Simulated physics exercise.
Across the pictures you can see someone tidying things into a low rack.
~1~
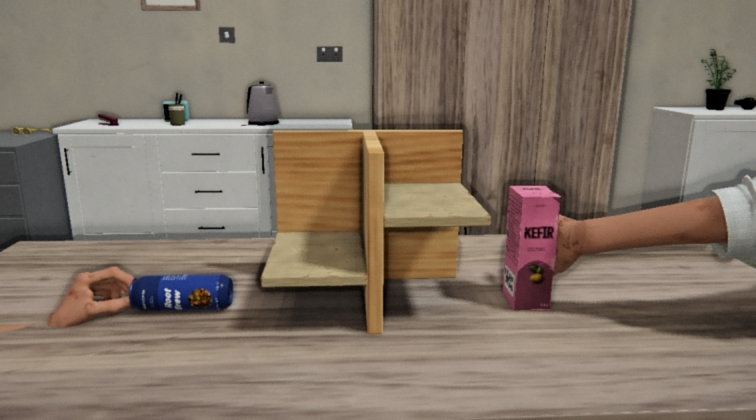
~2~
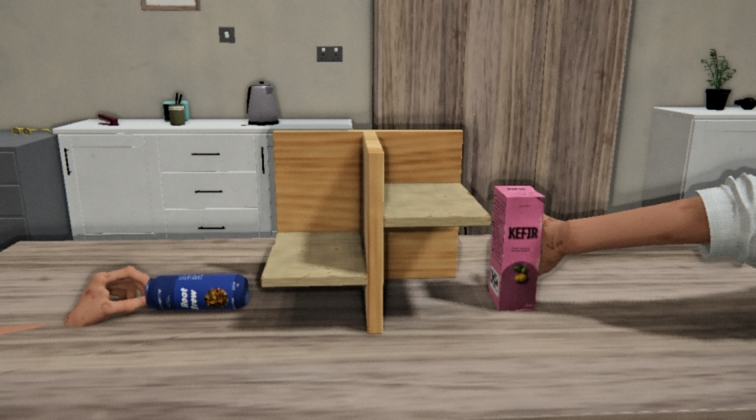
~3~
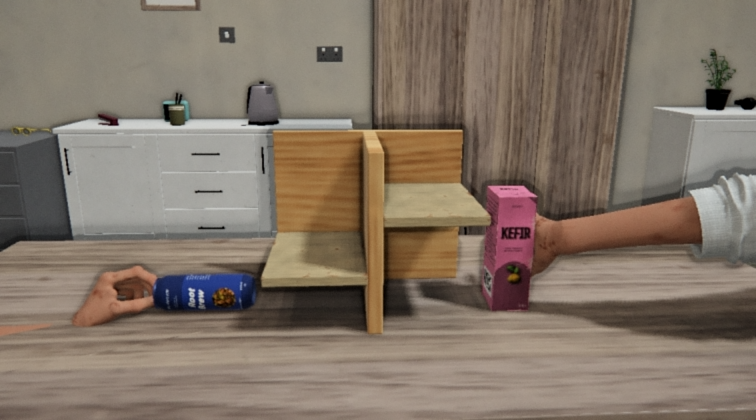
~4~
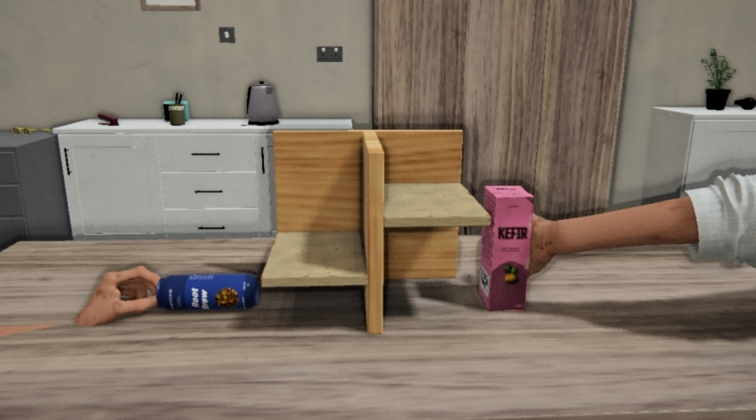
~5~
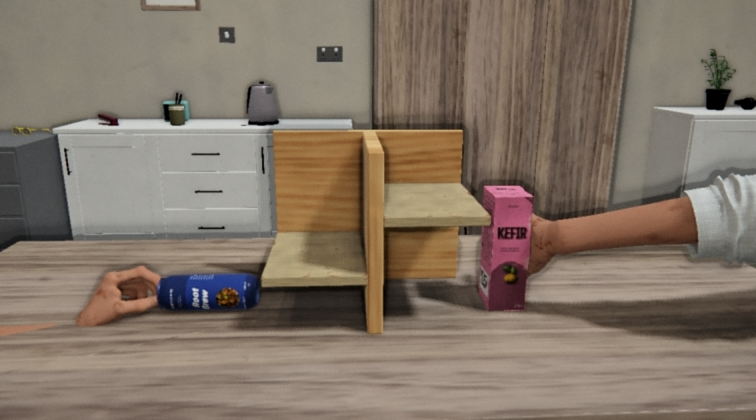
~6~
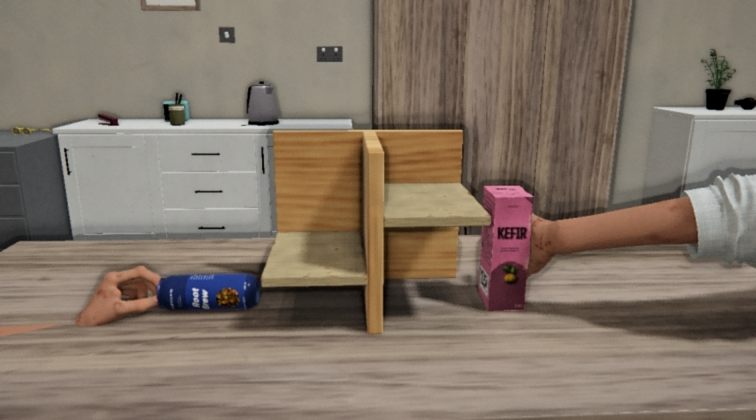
A low wooden rack with a central divider and two staggered shelves stands on a wood-grain table, seen from a fixed, level view in a kitchen with white cabinets and a kettle behind. A hand at left holds a blue can lying on its side; another at right grips an upright pink kefir carton. Both hands slide their items slightly inward, then stay nearly still.
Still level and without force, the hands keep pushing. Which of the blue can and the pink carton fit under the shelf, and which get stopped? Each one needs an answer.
As it turns out, the blue can fits under, the pink carton gets stopped.
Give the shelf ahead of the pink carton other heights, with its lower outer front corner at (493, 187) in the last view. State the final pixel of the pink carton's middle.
It comes to rest around (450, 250).
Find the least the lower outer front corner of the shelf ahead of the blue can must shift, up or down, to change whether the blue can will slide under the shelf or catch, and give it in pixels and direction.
Push it down about 12 pixels and it flips.
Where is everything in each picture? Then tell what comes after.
Hands sliding the things forward; blue can (183, 293); pink carton (529, 248); shelf (372, 225), in the first frame.
Hands sliding the things forward; pink carton (515, 248); shelf (372, 225), in the second frame.
Hands sliding the things forward; blue can (206, 292); shelf (372, 225), in the third frame.
Hands sliding the things forward; pink carton (505, 248); shelf (372, 225), in the fourth frame.
Hands sliding the things forward; blue can (210, 292); shelf (372, 225), in the fifth frame.
Hands sliding the things forward; blue can (210, 292); pink carton (504, 248); shelf (372, 225), in the sixth frame.
Then, 0.38 s after the last picture, blue can sliding up to the opening near (242, 291); pink carton stopped at the opening near (490, 249).
At rest, the blue can slides in, near (312, 290); the pink carton catches on the edge, near (490, 249).
